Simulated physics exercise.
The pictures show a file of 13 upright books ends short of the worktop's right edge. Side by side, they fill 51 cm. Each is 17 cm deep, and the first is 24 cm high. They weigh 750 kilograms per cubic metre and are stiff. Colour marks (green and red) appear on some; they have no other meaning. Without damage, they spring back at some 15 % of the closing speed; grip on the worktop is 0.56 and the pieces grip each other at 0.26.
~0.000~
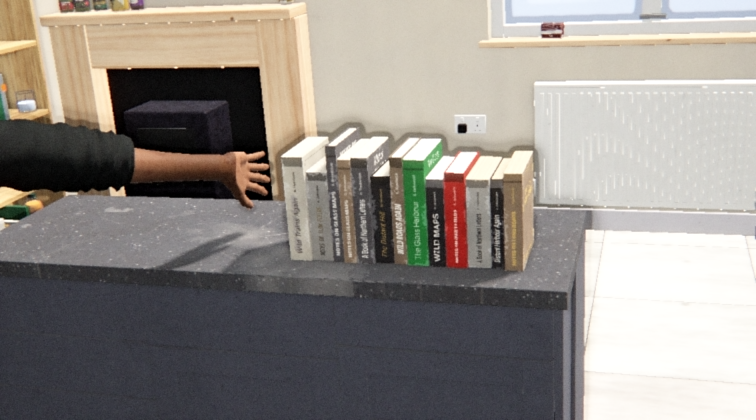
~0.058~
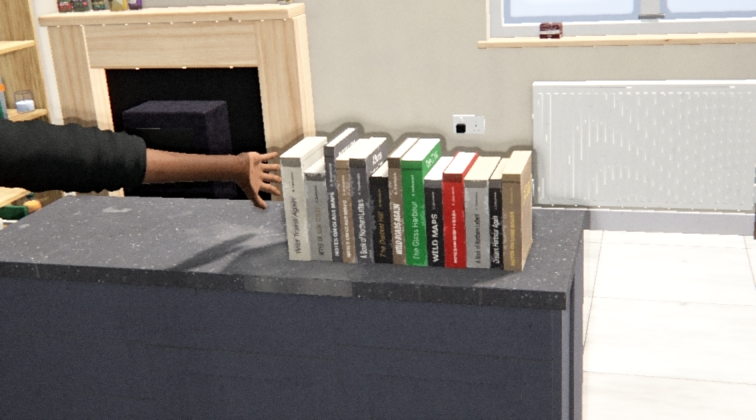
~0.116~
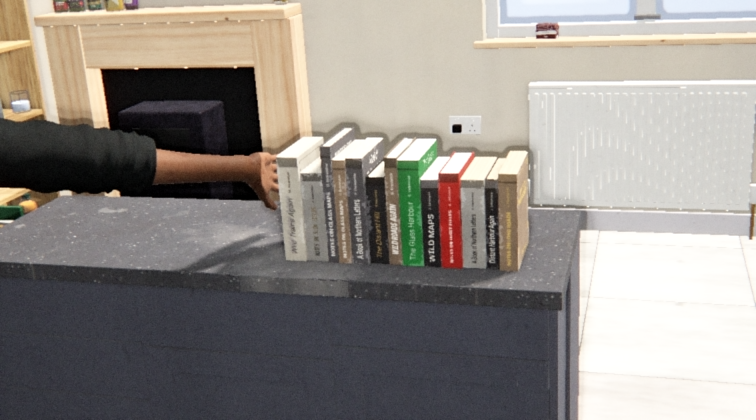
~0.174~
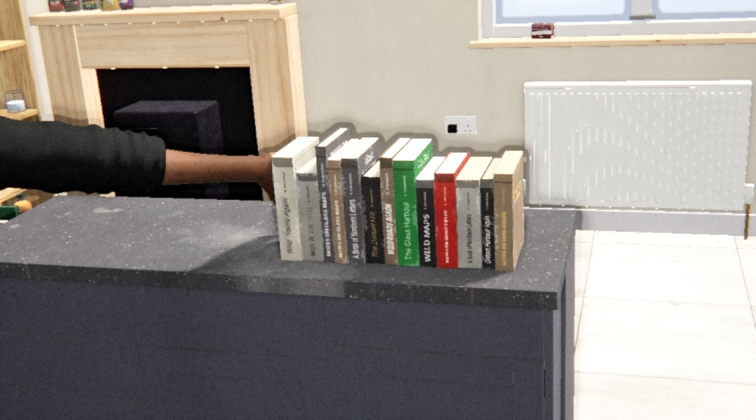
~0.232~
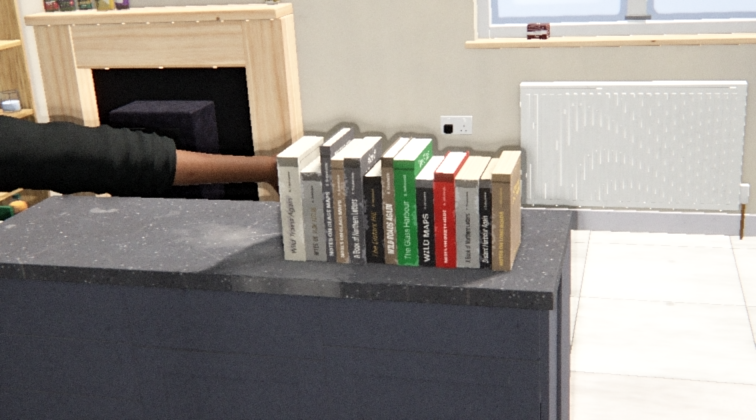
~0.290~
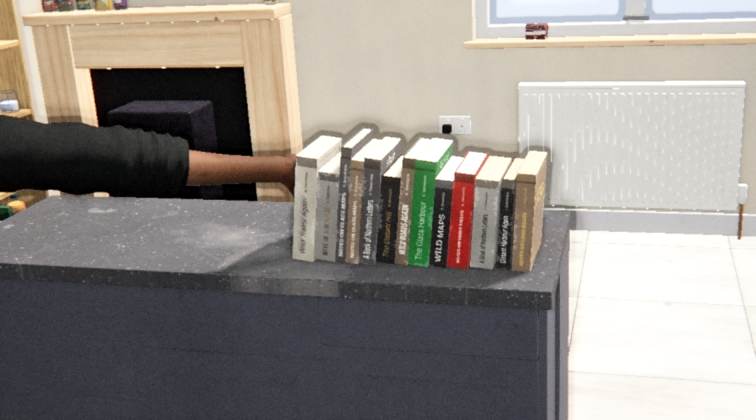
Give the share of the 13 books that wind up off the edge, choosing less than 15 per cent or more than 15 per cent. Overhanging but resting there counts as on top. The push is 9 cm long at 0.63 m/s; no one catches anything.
I would say upwards of 15 per cent of them.
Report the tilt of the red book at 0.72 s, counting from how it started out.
It sits at about 60 degrees.
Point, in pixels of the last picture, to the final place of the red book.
Check around (558, 250) in the last image.
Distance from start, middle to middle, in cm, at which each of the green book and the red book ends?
So green shifts 20 cm, while red shifts 20 cm.
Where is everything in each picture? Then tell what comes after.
In the first picture (we follow the side turned to the camera; the camera pans a little), hand (234, 171) 13 cm from the first; red book (455, 221); green book (416, 214); no piece has moved.
The second picture shows hand (248, 171) 9 cm from the first; red book (454, 222).
The third picture shows hand (258, 172) 53 mm from the first; red book (450, 222).
The fourth picture shows hand (269, 172) 16 mm from the first; red book (446, 222).
The fifth picture shows hand 20 mm in; green book (406, 214); 3 stirred so far.
The sixth picture shows hand (294, 173) 57 mm in; green book (422, 214) tipped 7°; red book (461, 222) tipped 6°; steepest lean 7°, the book at (305, 210); 13 stirred so far.
Around 0.38 s, none of the 13 books off the edge, 13 disturbed; red book tipped 28°; green book tipped 28°.
Around 0.72 s, 3 of the 13 books off the edge; red book tipped 64°; green book tipped 44°.
Finally (1.1 s), 3 of the 13 books off the edge; red book on its side; green book tipped 47°. That is 23 per cent. Seen by the last camera, middles, red book near (558, 250), green book near (483, 213).
